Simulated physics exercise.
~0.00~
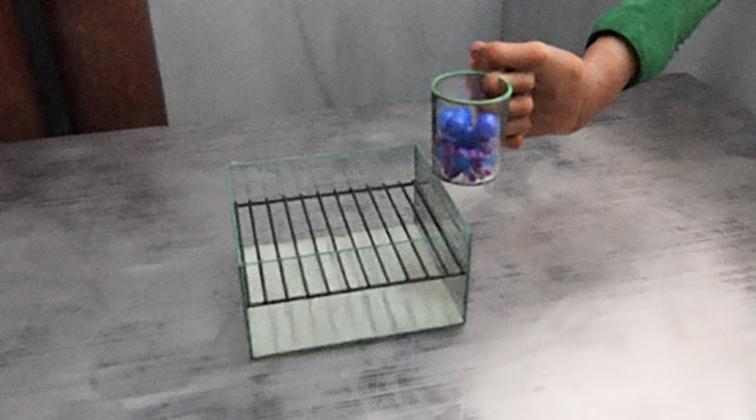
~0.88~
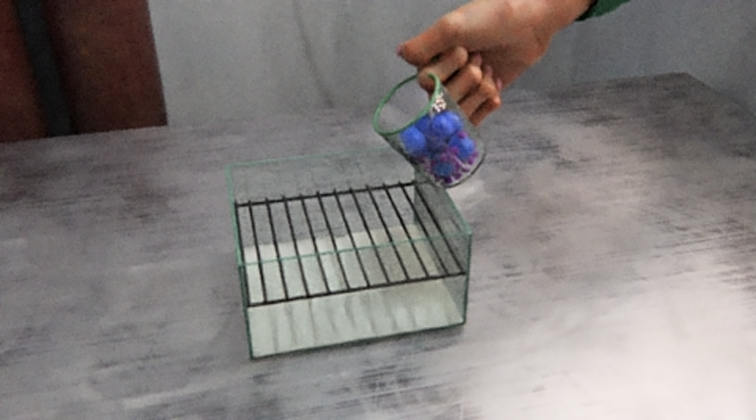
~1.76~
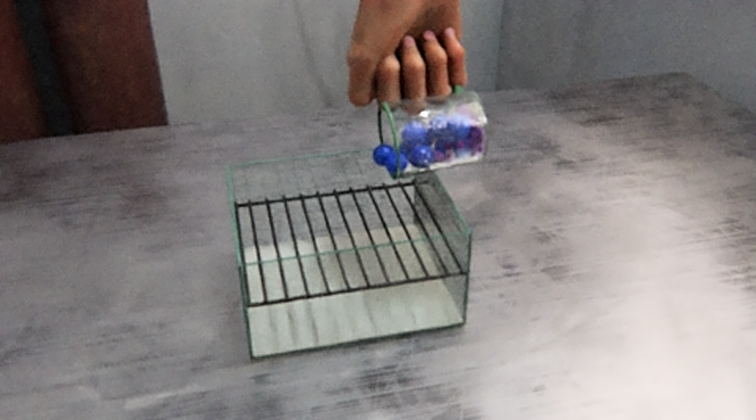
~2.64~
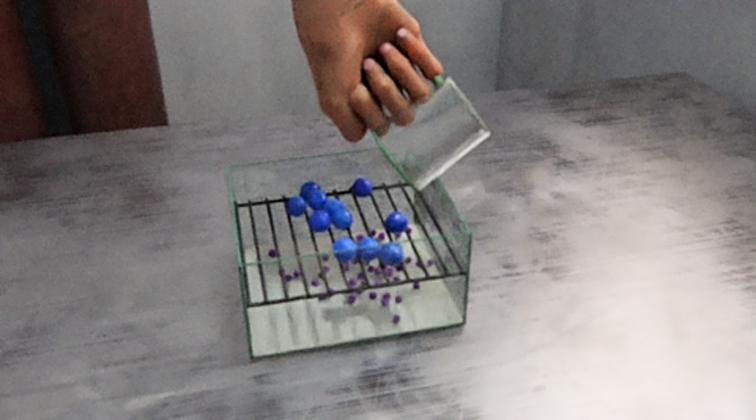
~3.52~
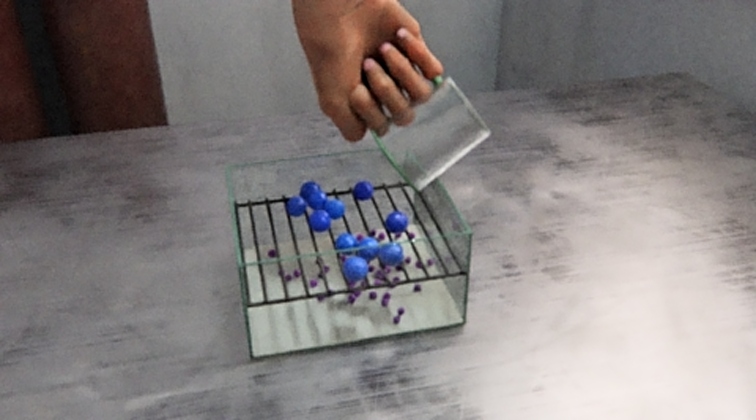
A hand in a green sleeve reaches in from the upper right, holding a clear, green-rimmed cup above a streaked grey tabletop, seen from slightly above by a still camera. The cup holds large blue balls and small purple pieces, and below it to the left sits an open glass box with a black wire rack across it. The hand moves left and tilts the cup onto its side, bringing blue balls to its mouth. It tips further, and the whole mix spills out. Finally, the blue balls rest on the wires while the purple pieces lie beneath the rack, the emptied cup still held above.
